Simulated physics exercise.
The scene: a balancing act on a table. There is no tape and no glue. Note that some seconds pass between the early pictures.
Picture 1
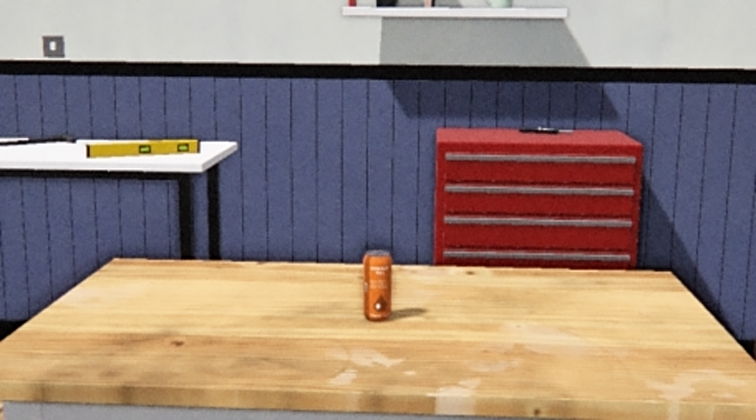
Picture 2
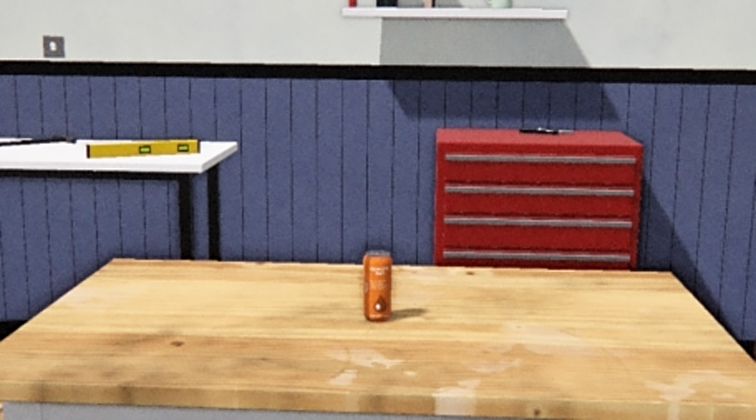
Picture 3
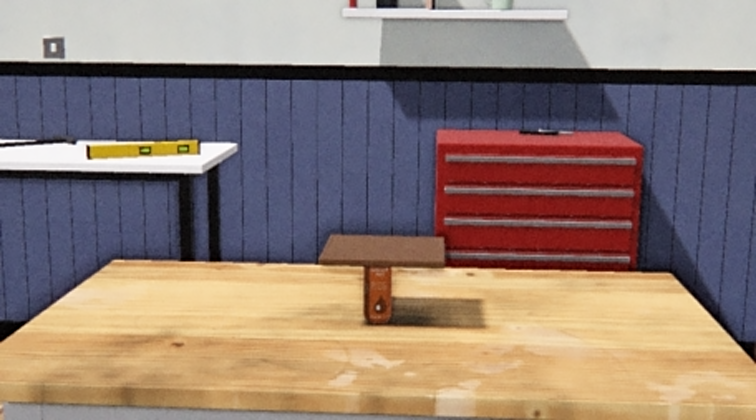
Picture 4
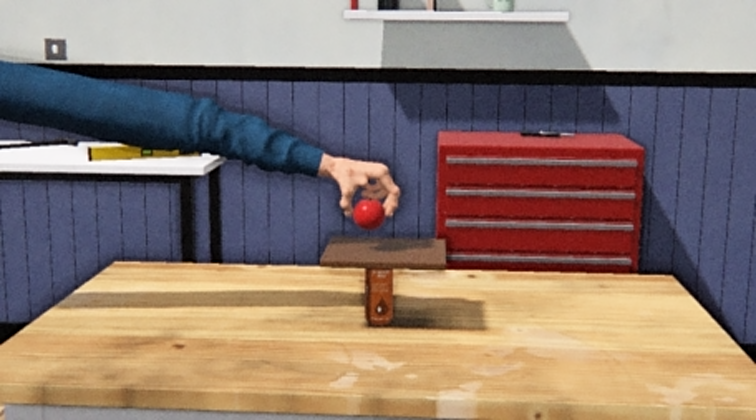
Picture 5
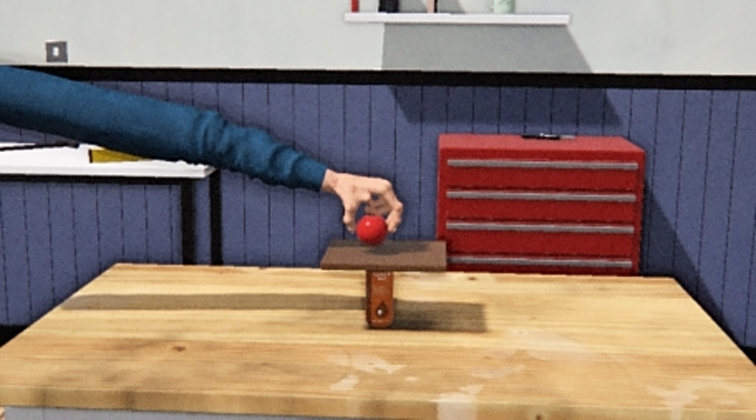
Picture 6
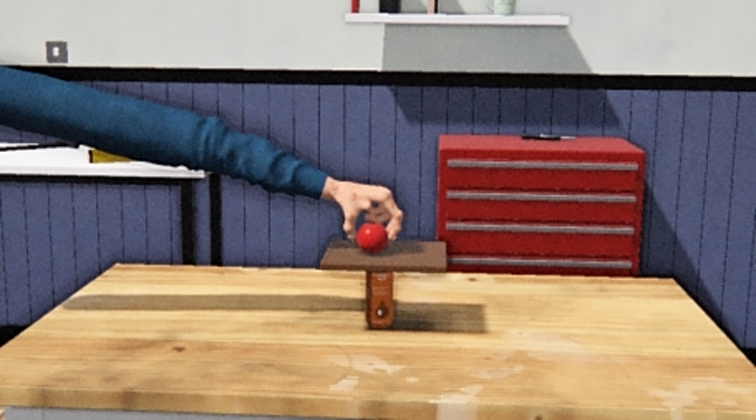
A brown board appears atop an orange container, and a hand lowers a red ball onto it.
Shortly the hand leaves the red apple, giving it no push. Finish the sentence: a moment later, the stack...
It stays put.
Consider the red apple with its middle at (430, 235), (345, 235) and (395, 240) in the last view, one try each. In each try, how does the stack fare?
The first time it collapses, the second time it stays standing, and the third time it stays standing.
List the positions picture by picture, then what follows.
In the first frame, the last thing is not in view yet.
In the second frame, the last thing is not in view yet.
In the third frame, the last thing is not in view yet; brown lid (384, 251).
In the fourth frame, still above its spot; red apple (370, 214); brown lid (386, 253).
In the fifth frame, still above its spot; red apple (373, 230); brown lid (386, 255).
In the sixth frame, in place under the hand; red apple (372, 238); brown lid (386, 256).
Then, 0.80 s past the last view, nothing moves.
Then, 1.70 s past the last view, red apple resting near (372, 239).
Finally, all 3 still in place. Final places as the last picture's camera would see them, red apple near (372, 239). The stack holds.
